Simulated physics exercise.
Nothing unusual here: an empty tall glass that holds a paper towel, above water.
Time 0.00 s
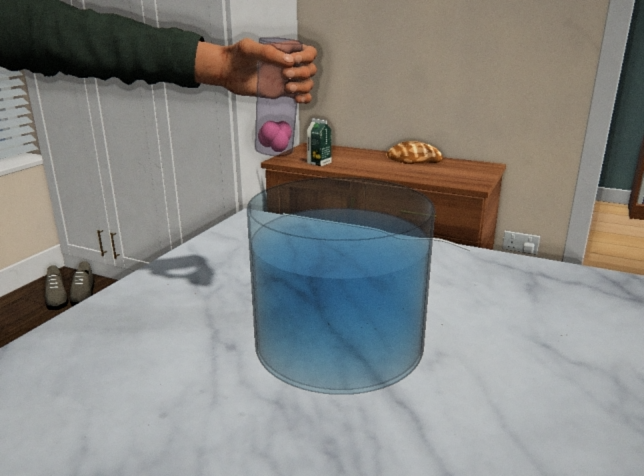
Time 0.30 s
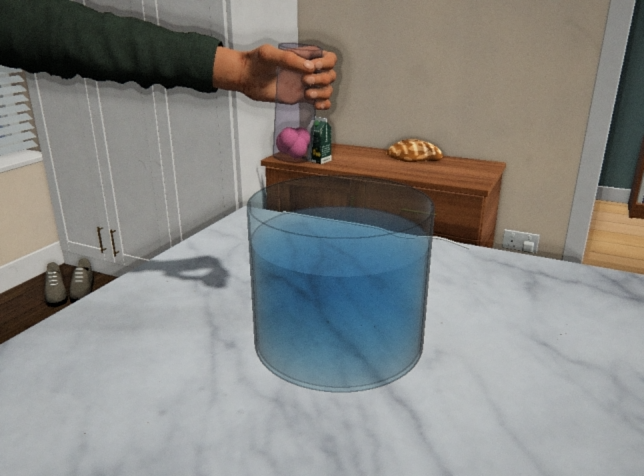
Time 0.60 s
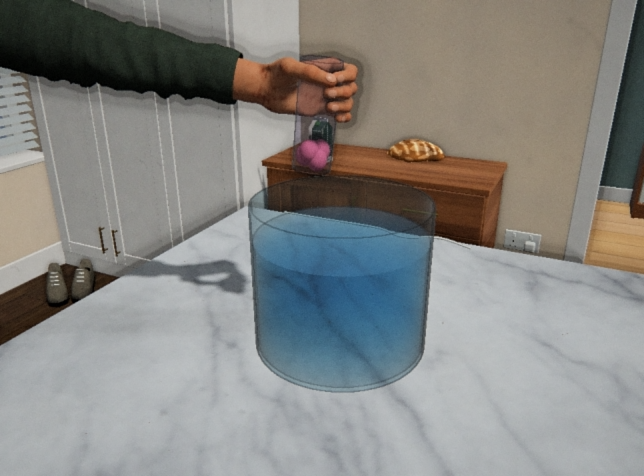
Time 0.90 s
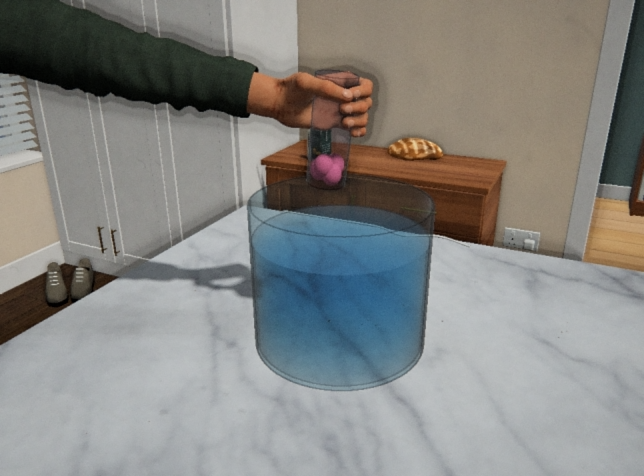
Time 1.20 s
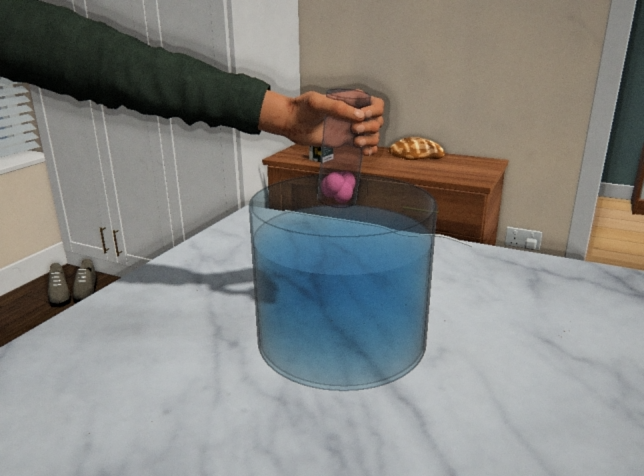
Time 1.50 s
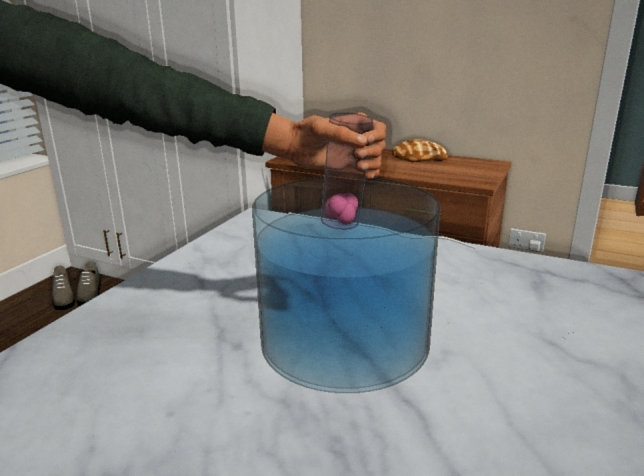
To begin with, a hand in a dark green sleeve holds a clear tall glass with a crumpled pink paper towel inside, above and behind a wide basin of blue water on a marble counter. The hand lowers the upright glass steadily rightward until its base is just over the surface.
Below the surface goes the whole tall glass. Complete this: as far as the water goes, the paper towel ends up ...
... wet.
After 2.0 s, the tall glass enters the water.
After 2.6 s, water pours in as the air escapes.
After 4.0 s, the tall glass is under, flooded, and the paper towel is wet.
